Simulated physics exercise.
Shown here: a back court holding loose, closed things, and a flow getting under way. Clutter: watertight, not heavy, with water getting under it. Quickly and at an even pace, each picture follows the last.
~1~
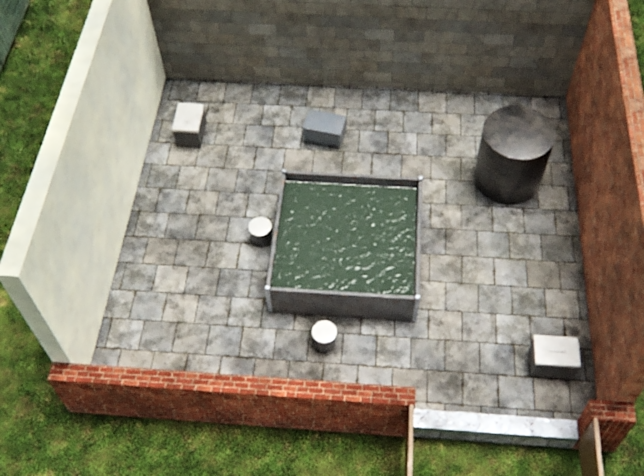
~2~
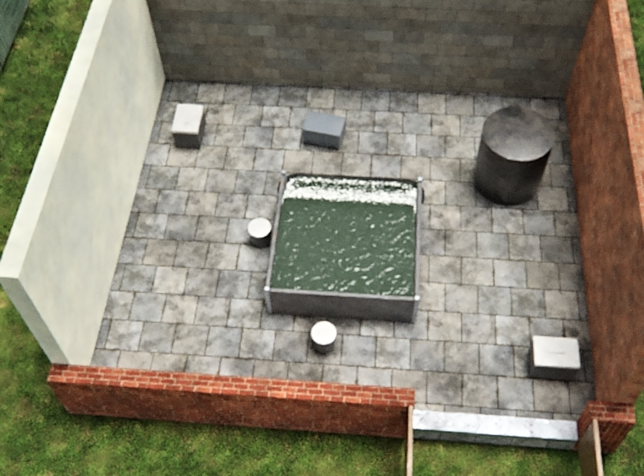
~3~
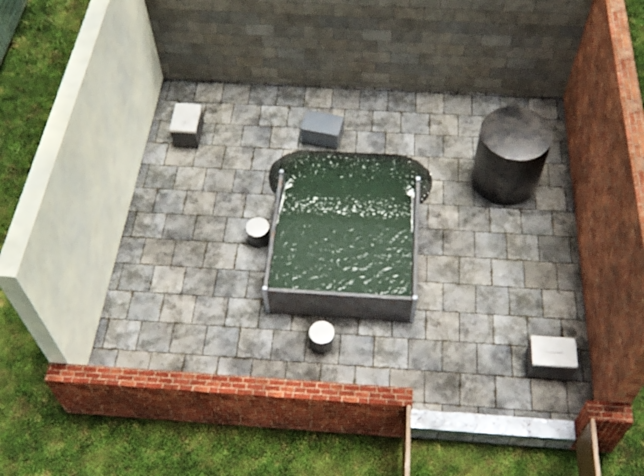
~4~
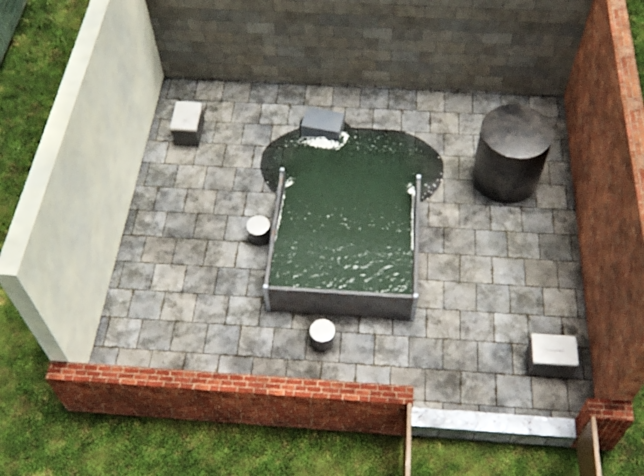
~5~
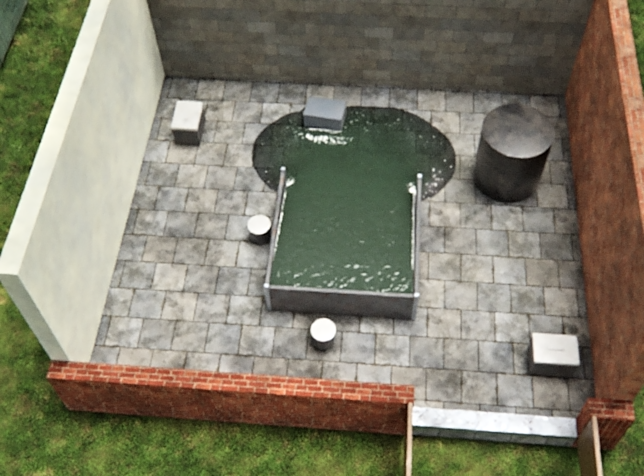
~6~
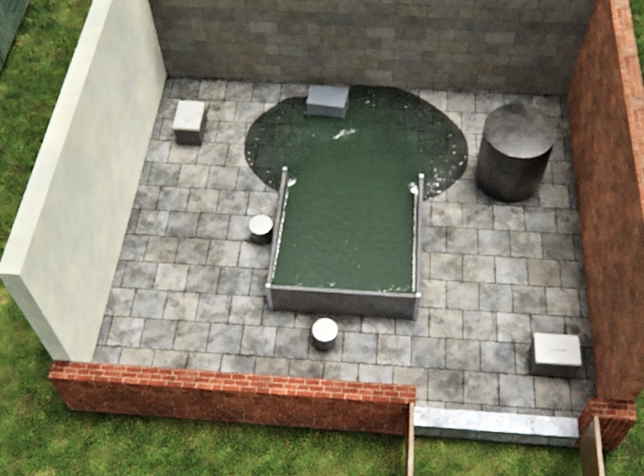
In this clip, green water pours out of the far side of a rectangular tank in a walled, paved court and spreads across the paving, surrounding a small grey box and shifting it slightly toward the back wall.
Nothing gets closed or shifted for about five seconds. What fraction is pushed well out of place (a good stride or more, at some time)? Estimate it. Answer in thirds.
One to two thirds.
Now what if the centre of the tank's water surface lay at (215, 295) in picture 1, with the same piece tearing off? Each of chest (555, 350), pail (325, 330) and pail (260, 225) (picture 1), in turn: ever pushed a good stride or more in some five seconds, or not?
The three, one by one: Short of that, short of that and past that mark.
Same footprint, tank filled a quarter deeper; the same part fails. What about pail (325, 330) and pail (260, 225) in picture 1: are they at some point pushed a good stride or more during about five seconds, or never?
Here's the rundown: Came up short, then came up short.
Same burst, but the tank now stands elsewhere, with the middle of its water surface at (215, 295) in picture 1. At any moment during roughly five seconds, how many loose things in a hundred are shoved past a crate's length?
Around 60 %.
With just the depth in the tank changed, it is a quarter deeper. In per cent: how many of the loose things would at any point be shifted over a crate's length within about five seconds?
Near 60 in a hundred.
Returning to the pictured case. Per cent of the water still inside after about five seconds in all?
Something like 100 per cent, give or take.
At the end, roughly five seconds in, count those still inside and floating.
I count 1.
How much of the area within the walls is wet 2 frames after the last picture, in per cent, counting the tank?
Roughly 35 per cent.
A moment on, 1 of 5 are well off their spots; 1 afloat.
Next, 1 of 5 are well off their spots; 1 afloat.
Later, 1 of 5 are well off their spots; 2 afloat.
In the end, 2 of 5 are well off their spots, and 2 have been at some point; 1 afloat.
